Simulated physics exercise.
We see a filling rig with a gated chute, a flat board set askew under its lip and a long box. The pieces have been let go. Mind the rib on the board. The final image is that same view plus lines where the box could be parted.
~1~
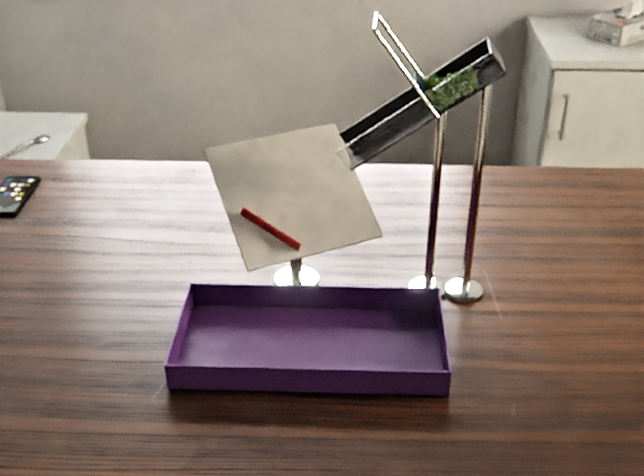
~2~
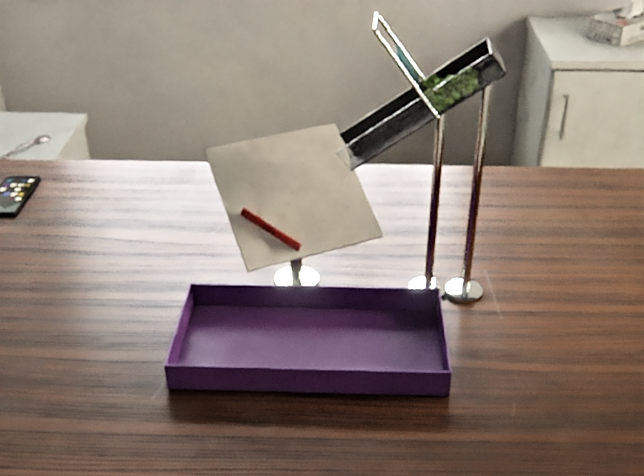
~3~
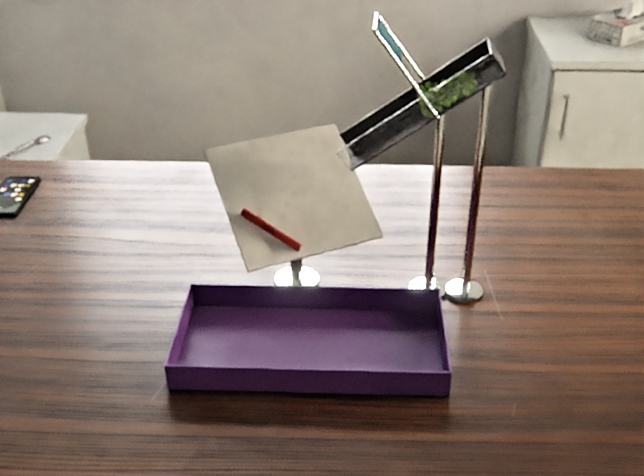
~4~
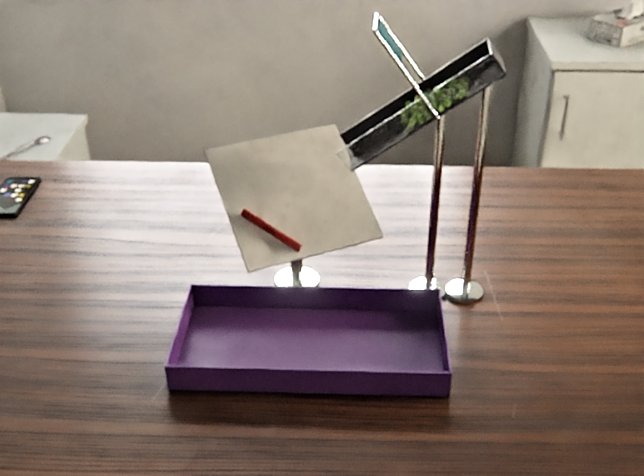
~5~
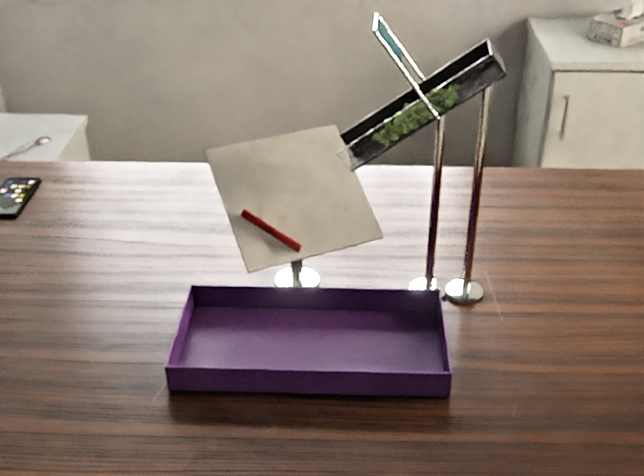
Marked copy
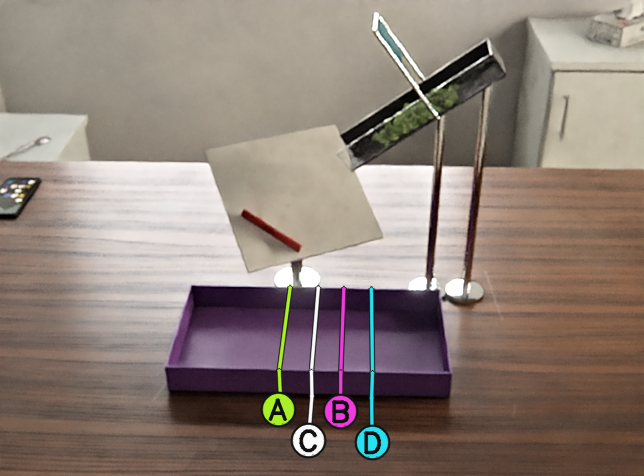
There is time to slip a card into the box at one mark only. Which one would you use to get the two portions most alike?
Line B does it best.
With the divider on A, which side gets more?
The right side.
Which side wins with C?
Right.
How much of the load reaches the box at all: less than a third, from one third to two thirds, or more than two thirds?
More than two thirds.
On the marked copy, line A crosses the front rim at (279, 369); line B crosses the front rim at (340, 370); line C crosses the front rim at (311, 370); line D crosses the front rim at (372, 371).
With A, of what is caught, a small part on the left of the divider, nearly all on the right.
With B, of what is caught, about two thirds on the left of the divider, about a third on the right.
With C, of what is caught, a small part on the left of the divider, nearly all on the right.
With D, of what is caught, nearly all on the left of the divider, a small part on the right.
